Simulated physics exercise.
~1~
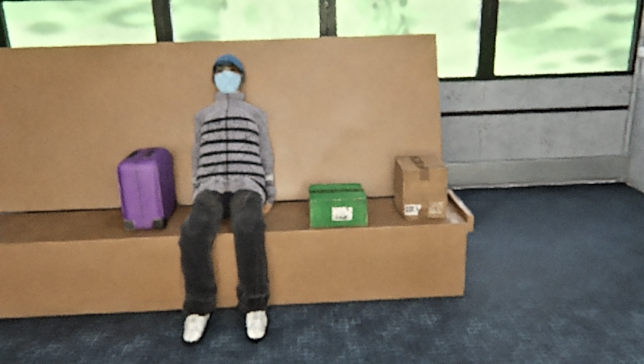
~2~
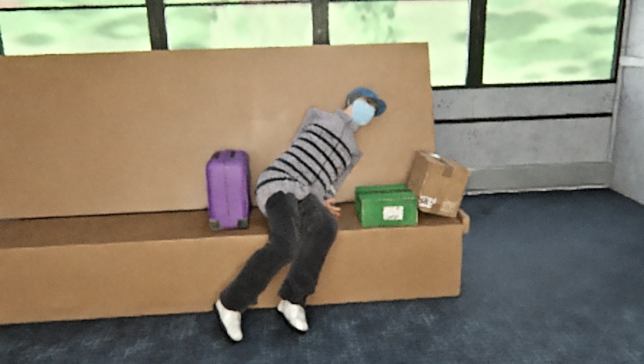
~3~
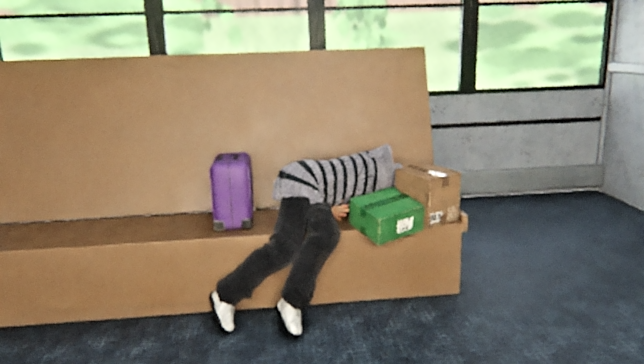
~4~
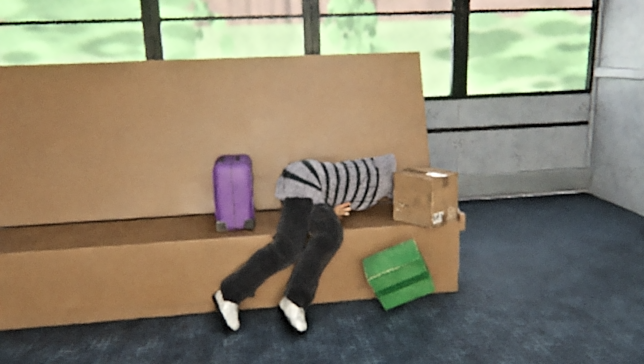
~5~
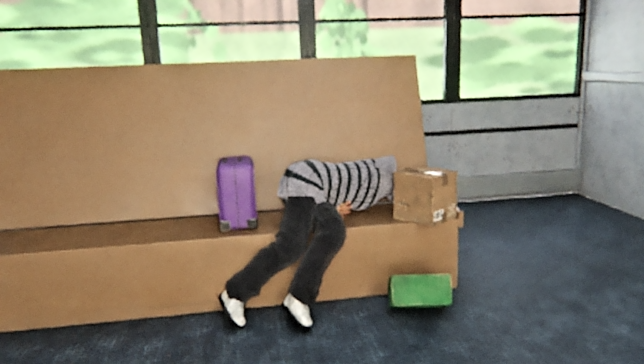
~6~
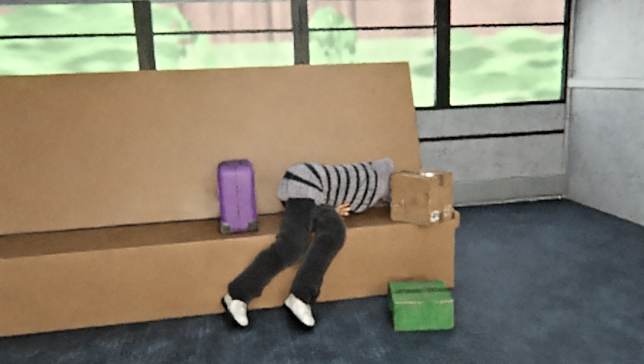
We see a masked person in a striped top sitting on a long bench between a purple case and two boxes, then toppling sideways to the right against them; the green box tips off onto the floor, while the brown box, the case and the slumped person stay on the bench.
